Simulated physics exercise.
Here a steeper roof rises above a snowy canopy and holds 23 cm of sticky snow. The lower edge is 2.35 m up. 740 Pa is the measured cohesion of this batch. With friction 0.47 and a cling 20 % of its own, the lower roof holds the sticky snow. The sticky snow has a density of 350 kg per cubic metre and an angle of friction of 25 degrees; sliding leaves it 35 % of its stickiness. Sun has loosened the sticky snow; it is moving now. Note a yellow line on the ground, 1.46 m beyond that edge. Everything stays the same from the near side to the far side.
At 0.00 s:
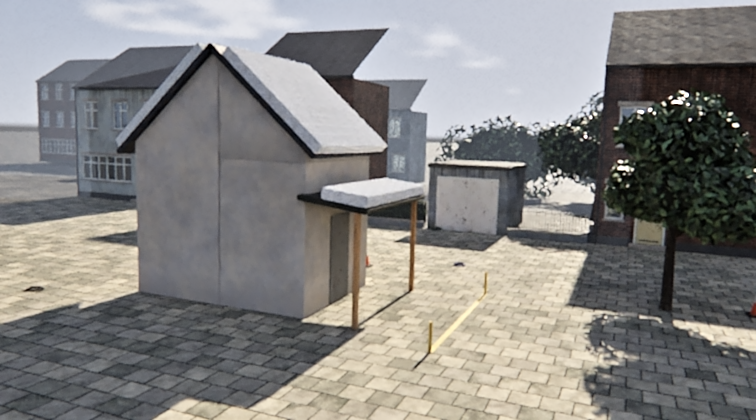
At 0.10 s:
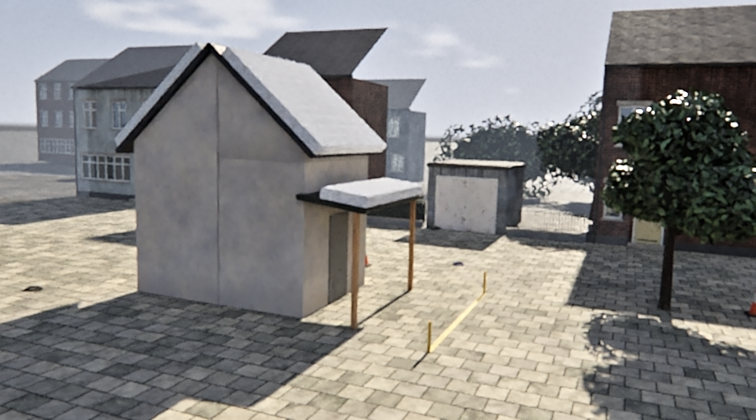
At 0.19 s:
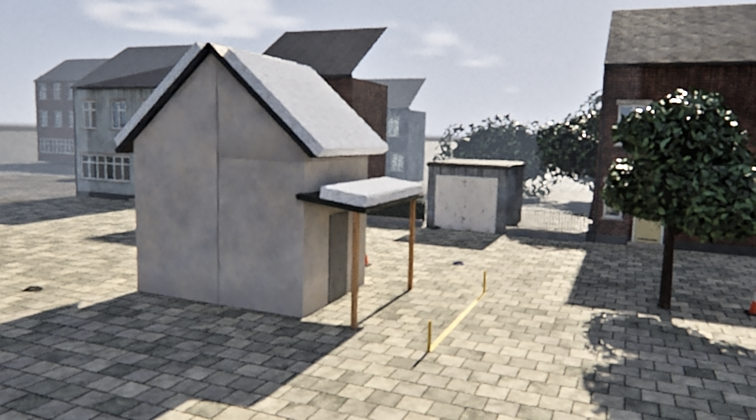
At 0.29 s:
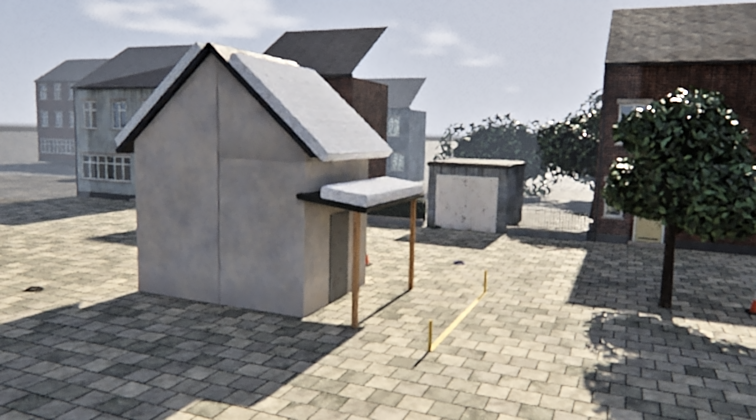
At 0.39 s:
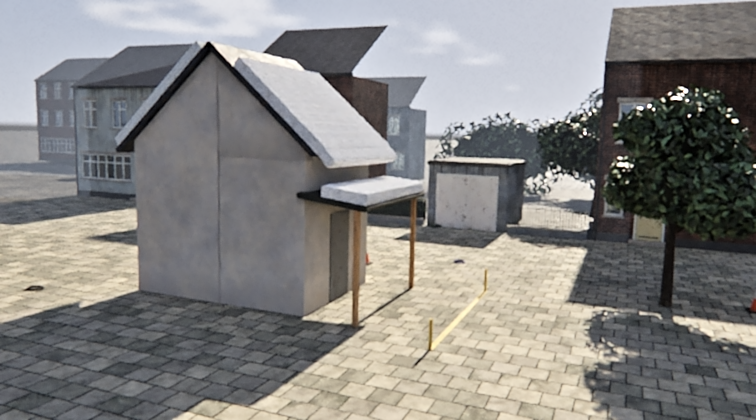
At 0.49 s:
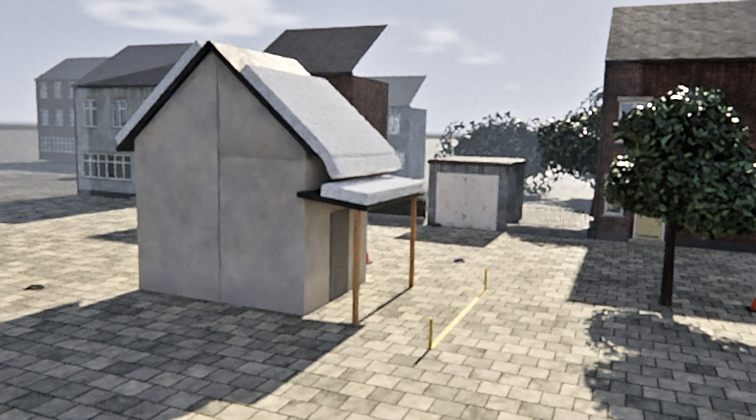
A small grey house with a steep roof standing on paving as its thick snow slab slides down toward a snowy canopy.
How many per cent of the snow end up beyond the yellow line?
About 48 %.
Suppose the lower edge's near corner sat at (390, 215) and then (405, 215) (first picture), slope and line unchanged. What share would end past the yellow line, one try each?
In that order: 30 %, 18 %.
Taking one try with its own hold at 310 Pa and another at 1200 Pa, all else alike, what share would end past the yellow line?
Roughly 55 % followed by roughly 35 %.
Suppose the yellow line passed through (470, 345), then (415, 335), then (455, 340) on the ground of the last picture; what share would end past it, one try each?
The three tries give 30 %, 60 % and 40 % in turn.
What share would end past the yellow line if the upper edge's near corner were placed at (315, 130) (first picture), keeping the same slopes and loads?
That would come to around 55 %.
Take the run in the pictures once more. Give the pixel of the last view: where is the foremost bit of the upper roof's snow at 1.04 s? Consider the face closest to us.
About (399, 214).
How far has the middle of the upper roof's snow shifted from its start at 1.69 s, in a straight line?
I'd say close to 4.8 m.
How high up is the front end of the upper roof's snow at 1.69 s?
Height: Approx. 0.0 m.
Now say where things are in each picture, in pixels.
Leading edge of the sticky snow at (317, 141), in the first picture.
Leading edge of the sticky snow at (316, 154), its middle shifted 2.4 cm, in the second picture.
Leading edge of the sticky snow at (319, 156), its middle shifted 9.7 cm, 3 % of it past the upper edge, in one piece, in the third picture.
Leading edge of the sticky snow at (323, 147), its middle shifted 22 cm, 8 % of it past the upper edge, in one piece, in the fourth picture.
Leading edge of the sticky snow at (329, 158), its middle shifted 40 cm, 14 % of it past the upper edge, in one piece, in the fifth picture.
Leading edge of the sticky snow at (336, 169), its middle shifted 63 cm, 22 % of it past the upper edge, cracking, in the sixth picture.
After 1.04 s, none is below the lower edge and 0 % is past the line.
After 1.69 s, 67 % is below the lower edge and 34 % is past the line.
After 2.35 s, 74 % is below the lower edge and 48 % is past the line.
After 3.00 s, 80 % is below the lower edge and 48 % is past the line.
After 3.30 s, at the end, 80 % is below the lower edge and 48 % is past the line.
